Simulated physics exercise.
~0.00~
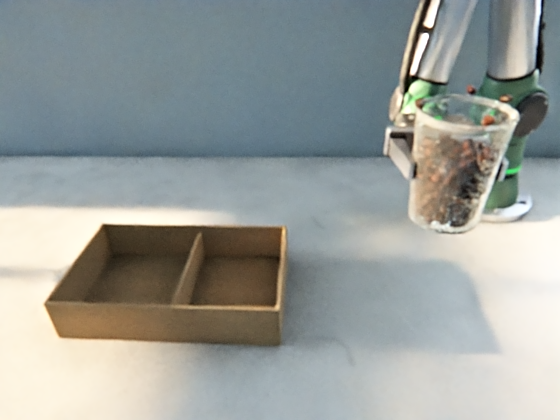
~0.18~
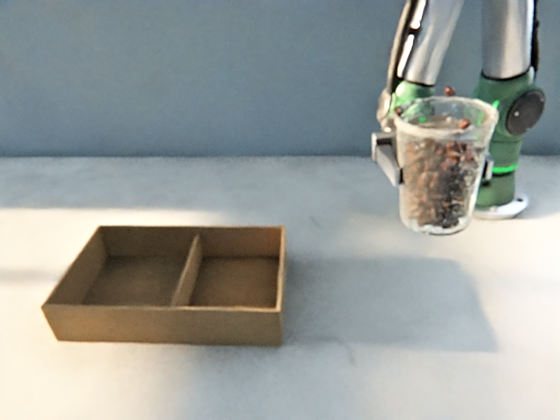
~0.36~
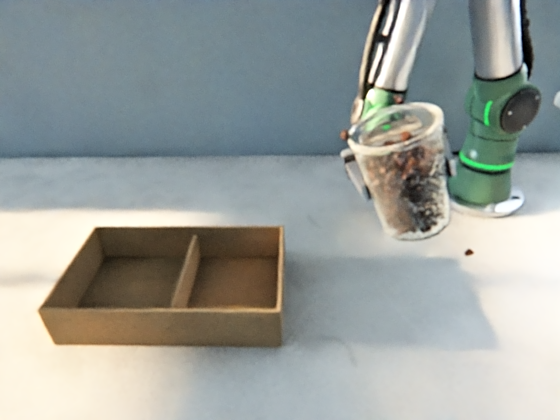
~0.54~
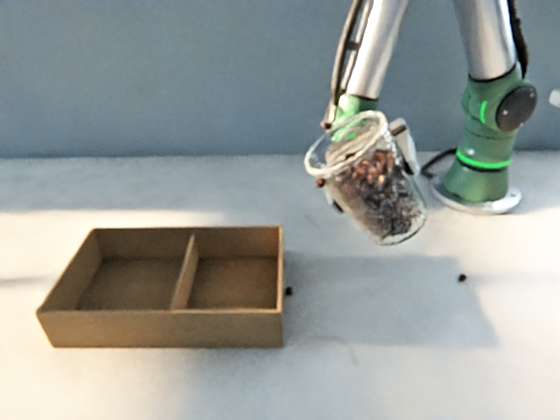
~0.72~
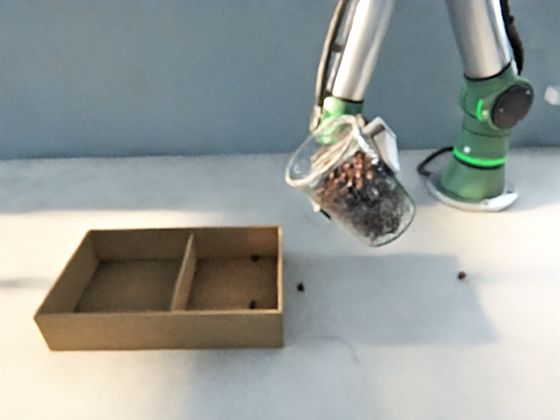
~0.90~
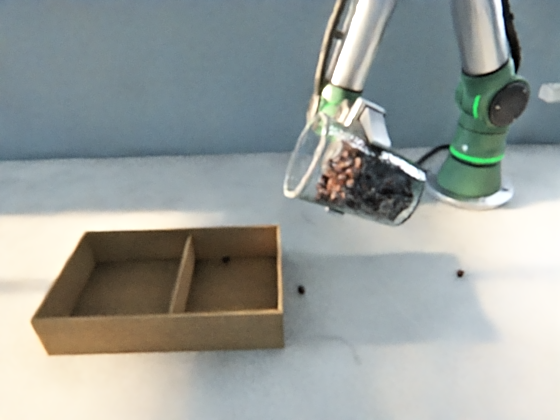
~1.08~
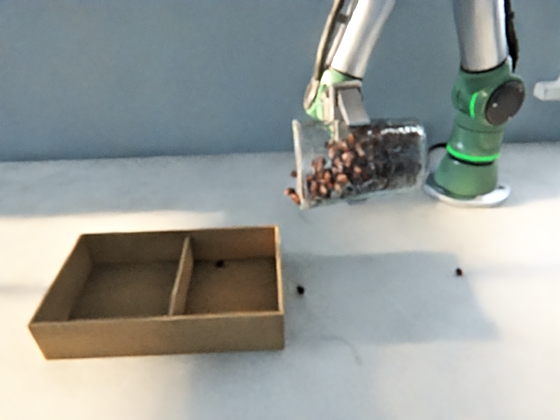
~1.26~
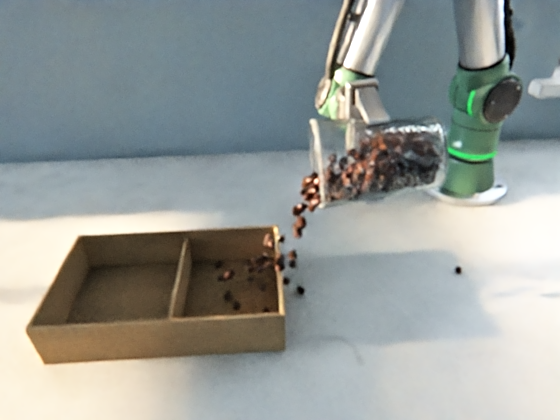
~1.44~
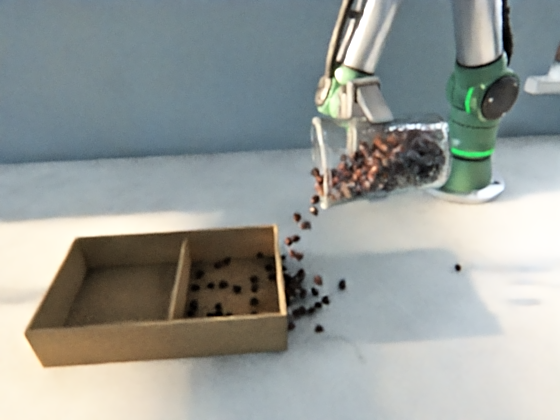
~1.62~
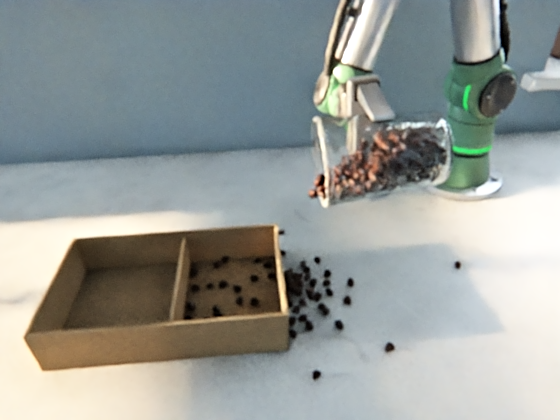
A robot arm tips a clear tumbler, spilling dark beans into a divided tray and onto the table.
